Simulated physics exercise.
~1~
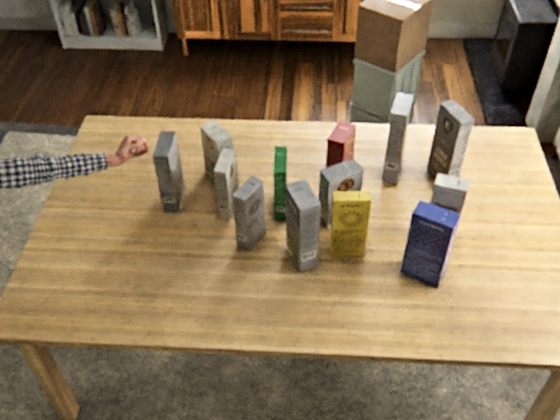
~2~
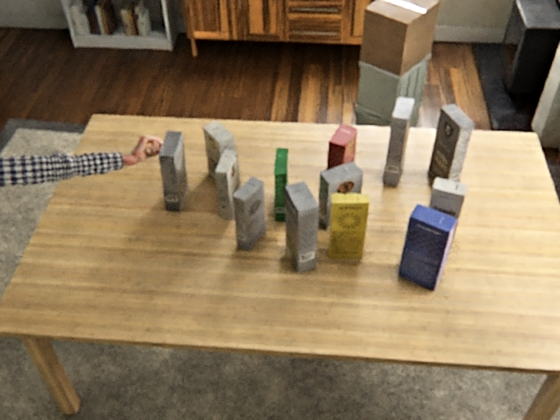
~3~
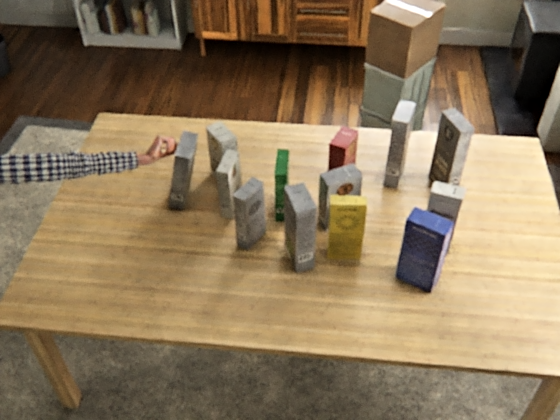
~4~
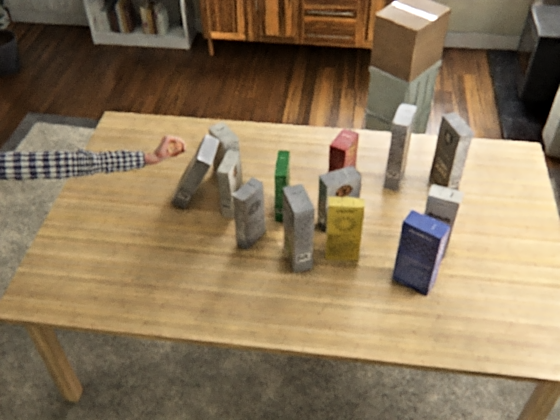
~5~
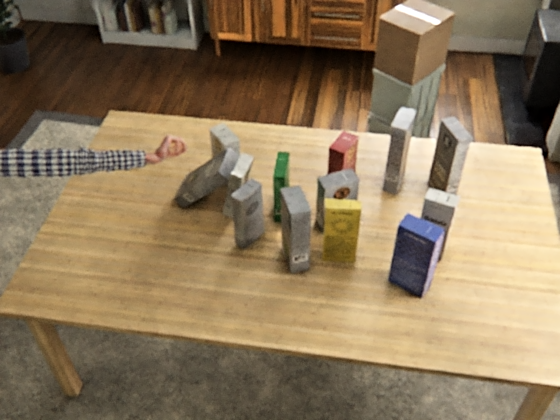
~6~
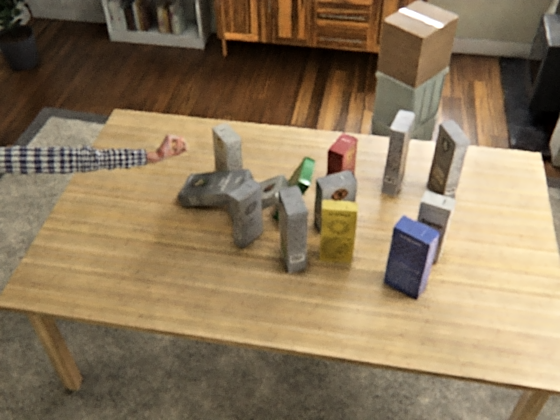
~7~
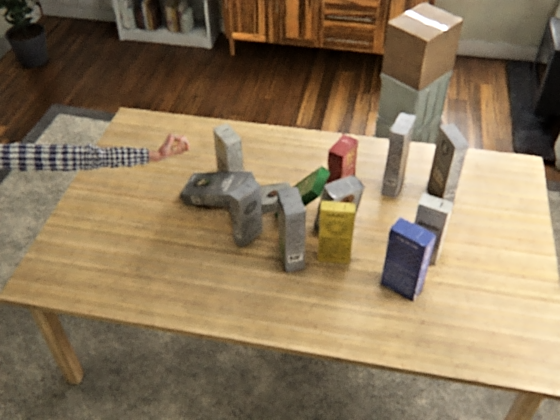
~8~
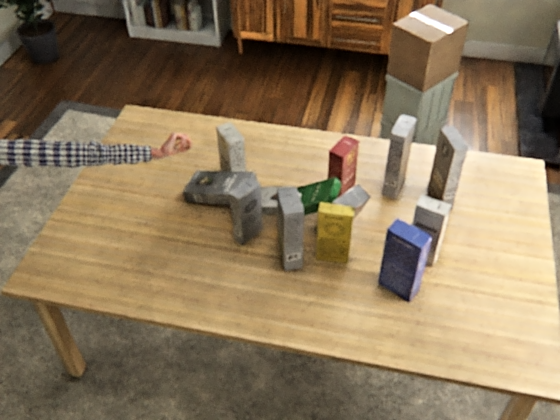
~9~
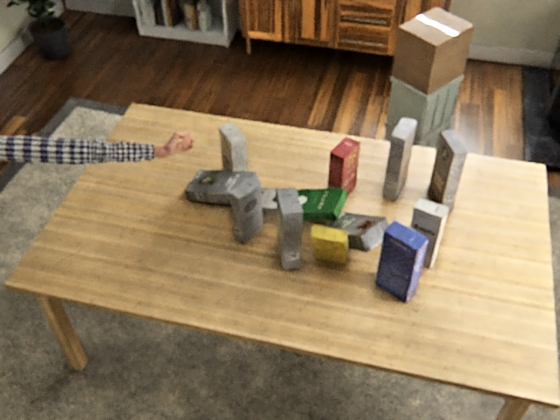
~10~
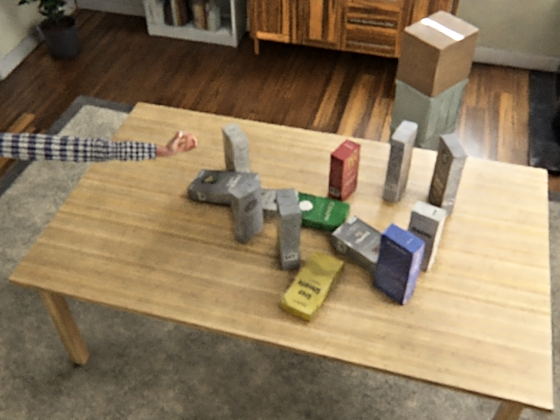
On a wooden table, a hand tips a gray box, toppling green and yellow ones.
